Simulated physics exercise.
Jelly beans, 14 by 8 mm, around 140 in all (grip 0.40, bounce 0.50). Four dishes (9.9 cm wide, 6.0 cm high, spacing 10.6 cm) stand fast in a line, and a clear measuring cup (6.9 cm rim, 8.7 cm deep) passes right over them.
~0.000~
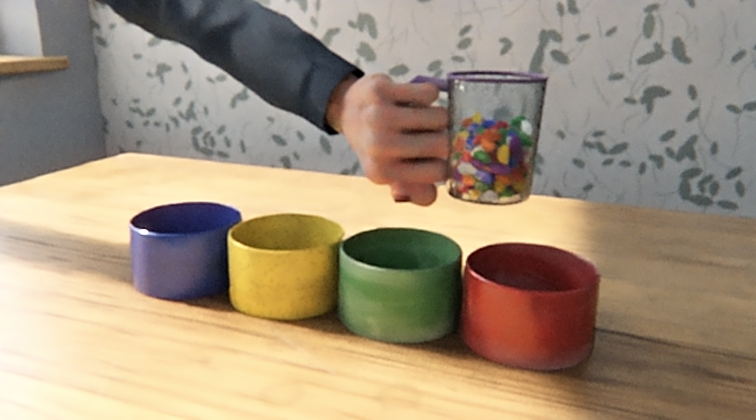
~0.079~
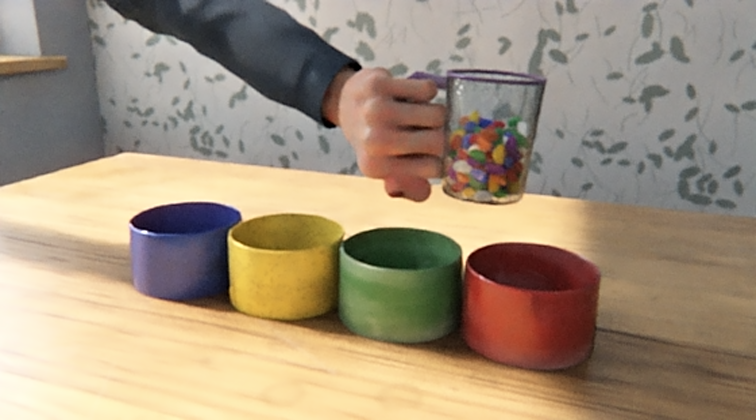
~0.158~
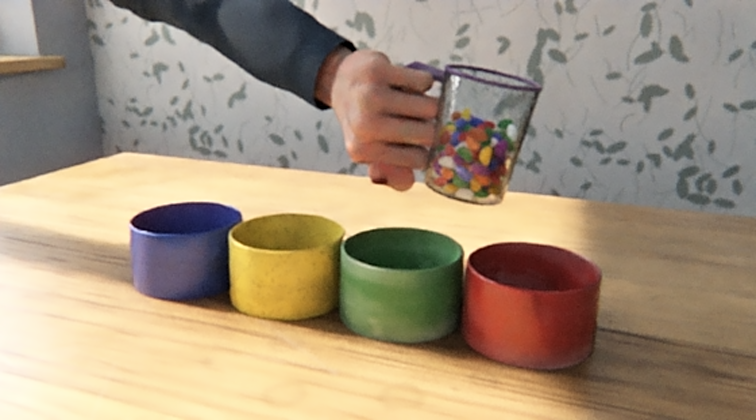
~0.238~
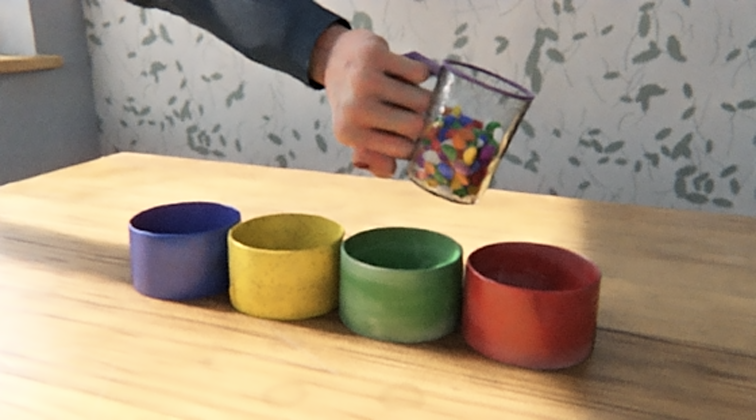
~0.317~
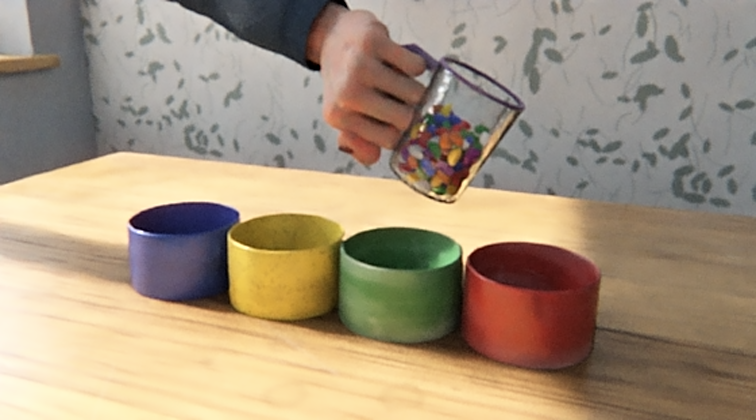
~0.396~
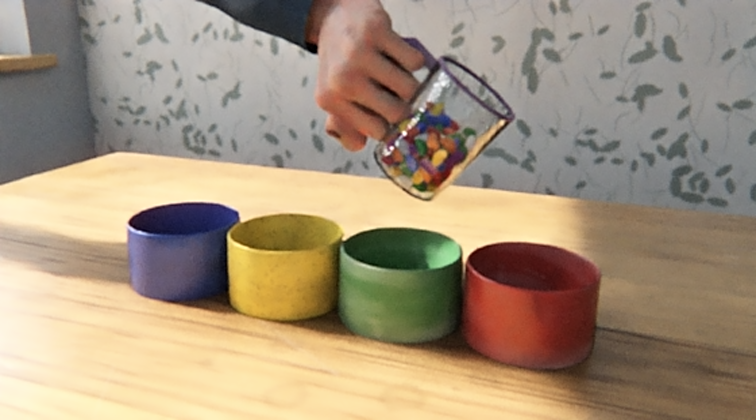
A hand holds a clear cup of colourful candies upright above the red and green dishes, at the right of a row of four on a wooden table. The hand then draws the cup slowly left while tilting it steadily rightward, and the candies shift inside the slanted cup.
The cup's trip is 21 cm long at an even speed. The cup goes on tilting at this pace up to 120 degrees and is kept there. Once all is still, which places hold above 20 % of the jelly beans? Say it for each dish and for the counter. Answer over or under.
Red dish: Under; blue dish: Under; green dish: Over; yellow dish: Under; on the counter: Under.
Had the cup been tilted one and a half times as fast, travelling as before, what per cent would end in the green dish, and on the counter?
Then: Green 100; counter 0.
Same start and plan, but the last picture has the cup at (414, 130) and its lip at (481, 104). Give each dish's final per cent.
Red 0, blue 0, green 0, yellow 100.
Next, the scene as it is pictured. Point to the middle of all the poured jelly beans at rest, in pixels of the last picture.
Near (395, 293).
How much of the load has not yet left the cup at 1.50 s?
Roughly 0 per cent.
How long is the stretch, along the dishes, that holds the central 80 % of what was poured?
Some 6 cm.
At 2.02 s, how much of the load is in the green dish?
Some 95 per cent.
After 1.06 s, tilt 110 degrees; cup holds 90 %, green 5 %.
Then, at 1.50 s, tilt 120 degrees; cup holds 0 %, green 95 %.
After 2.02 s, tilt 120 degrees; cup holds 0 %, green 95 %.
In the end, at 2.3 s, red 0 %, blue 0 %, green 95 %, yellow 0 %, counter 0 %.
